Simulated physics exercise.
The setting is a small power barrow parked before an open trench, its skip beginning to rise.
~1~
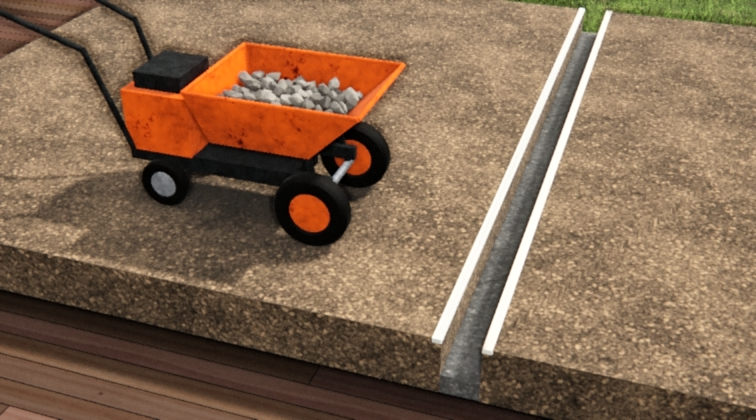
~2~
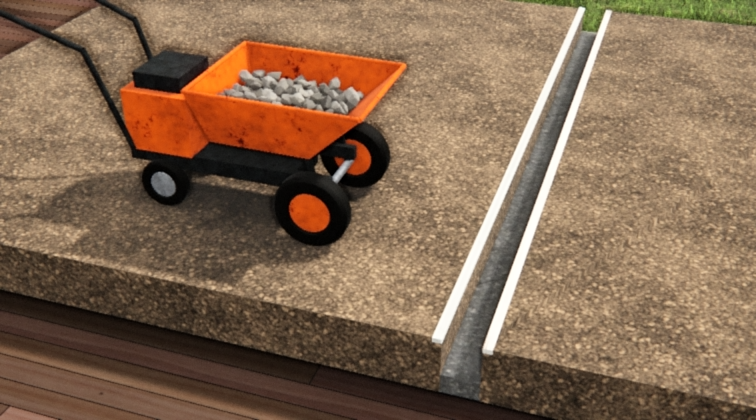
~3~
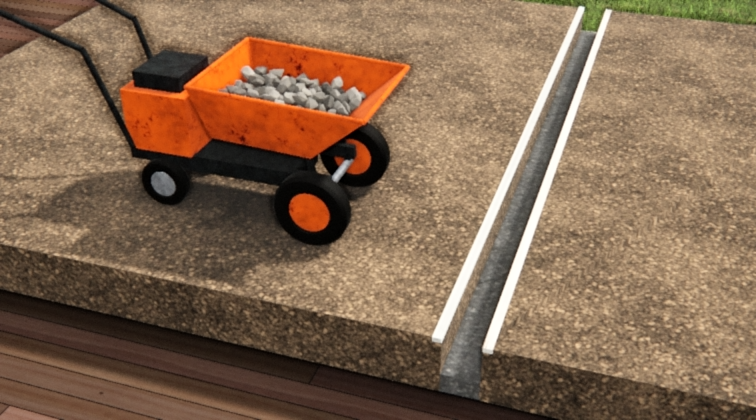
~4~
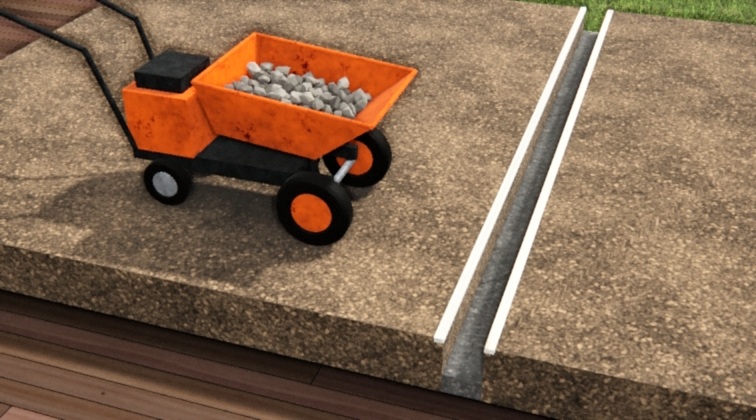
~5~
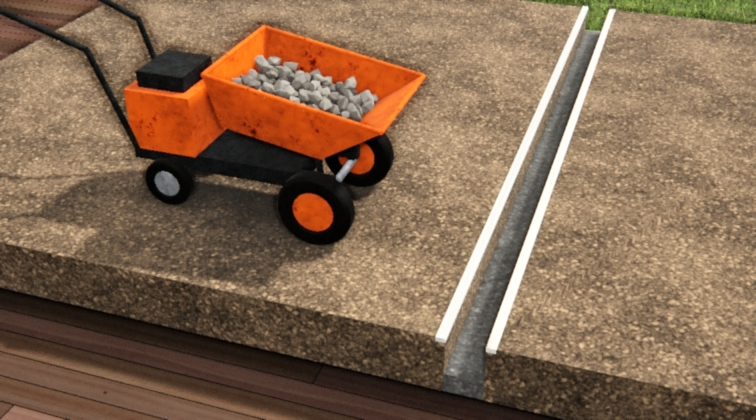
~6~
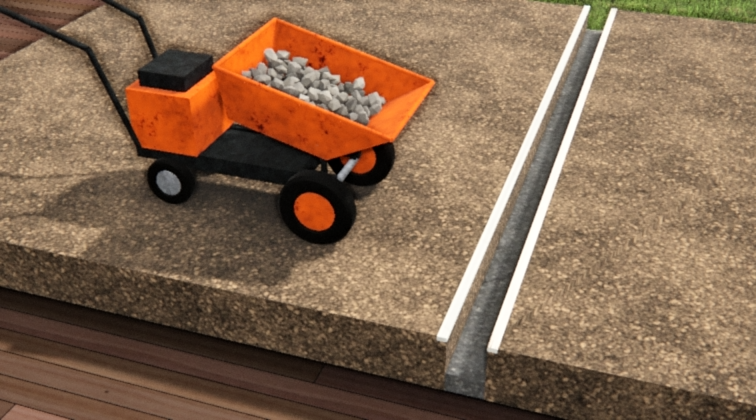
The video shows an orange power barrow loaded with broken grey stones, standing left of a narrow trench edged with white strips. After staying level briefly, its skip gradually tilts toward the right while the wheels remain in place.
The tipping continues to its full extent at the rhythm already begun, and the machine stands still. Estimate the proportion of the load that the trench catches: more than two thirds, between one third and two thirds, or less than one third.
I'd say between one and two thirds of it lands in the trench.
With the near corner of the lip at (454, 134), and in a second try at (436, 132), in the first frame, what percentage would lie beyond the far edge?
That would be roughly 80 in a hundred and then roughly 70 in a hundred.
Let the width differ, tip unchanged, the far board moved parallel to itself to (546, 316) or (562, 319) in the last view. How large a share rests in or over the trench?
Roughly 60 % first, 60 % second.
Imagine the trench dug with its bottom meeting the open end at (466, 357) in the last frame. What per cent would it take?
The share comes to around 40 percent.
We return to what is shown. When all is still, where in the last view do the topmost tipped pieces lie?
The topmost point rests at roughly pixel (471, 221) in the last view.
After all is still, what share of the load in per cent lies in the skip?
It comes to about 15 percent.
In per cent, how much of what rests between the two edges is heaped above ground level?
5 %, roughly.
Just after the last frame, skip tipped steeply; every one in the skip.
A moment on, skip tipped steeply; the larger part in the skip; about a tenth short of the trench; just a few in or heaped over the trench.
Further on, skip tipped right over; roughly a quarter in the skip; roughly a third short of the trench; roughly half in or heaped over the trench; just a few beyond it.
When it is over, skip tipped right over; roughly a quarter in the skip; roughly a quarter short of the trench; roughly half in or heaped over the trench; just a few beyond it.
